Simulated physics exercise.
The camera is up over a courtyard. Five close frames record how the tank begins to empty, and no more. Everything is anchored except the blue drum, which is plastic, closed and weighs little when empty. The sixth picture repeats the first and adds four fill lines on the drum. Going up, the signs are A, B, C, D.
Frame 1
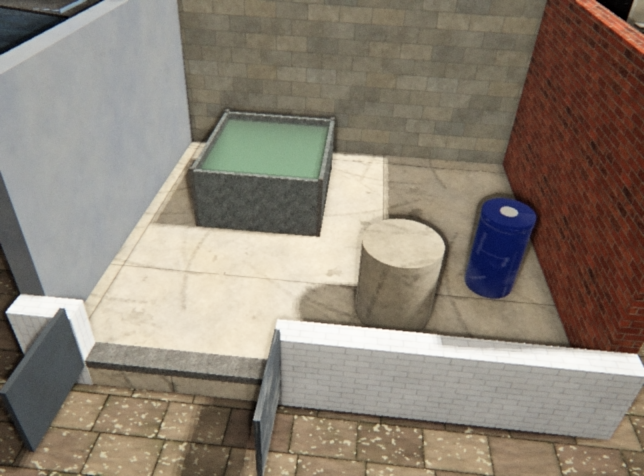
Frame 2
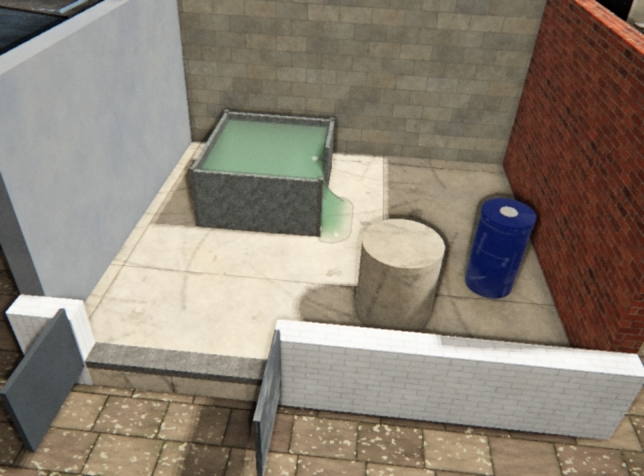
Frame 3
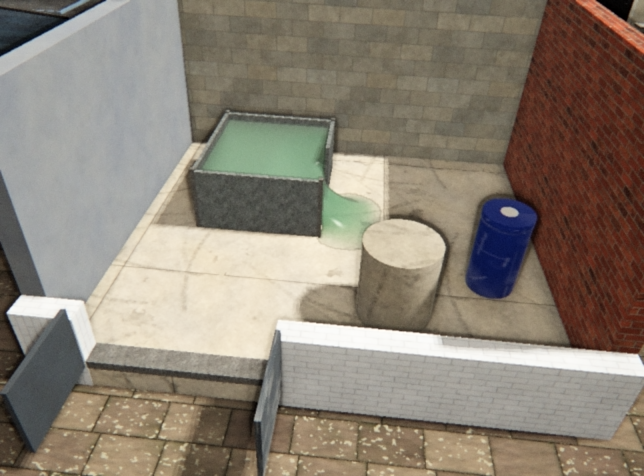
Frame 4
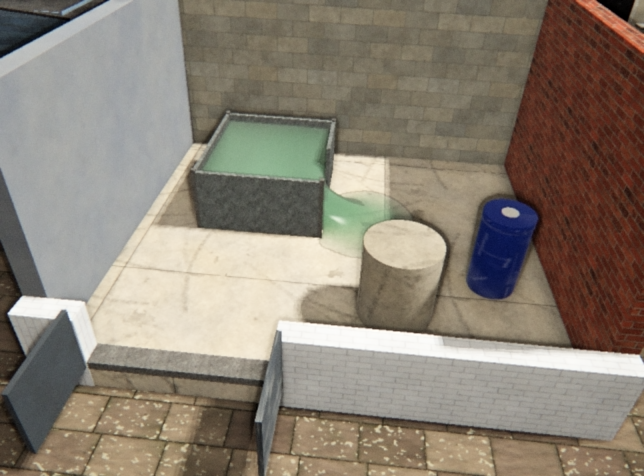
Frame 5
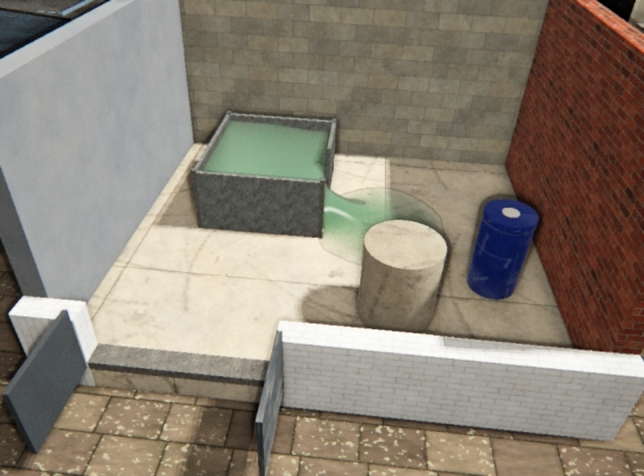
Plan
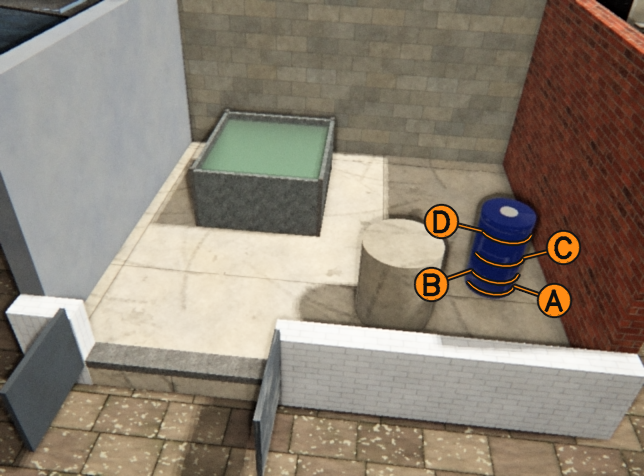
In a walled courtyard, green water pours from a stone tank and spreads across the ground.
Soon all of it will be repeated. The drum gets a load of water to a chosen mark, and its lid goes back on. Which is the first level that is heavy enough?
Take C.
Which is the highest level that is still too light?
B.
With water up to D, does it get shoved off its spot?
No, that is safe.
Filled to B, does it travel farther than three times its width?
No.
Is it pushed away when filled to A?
Yes.
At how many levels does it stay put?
Two of the four.
On the marked copy, A at (493, 294); B at (497, 283); C at (502, 265); D at (509, 243); from the bottom up A, B, C, D.
Choosing A, it is pushed about 3 times its own width away.
Choosing B, it is pushed about its own width away.
Choosing C, it does not move.
Choosing D, it does not move.
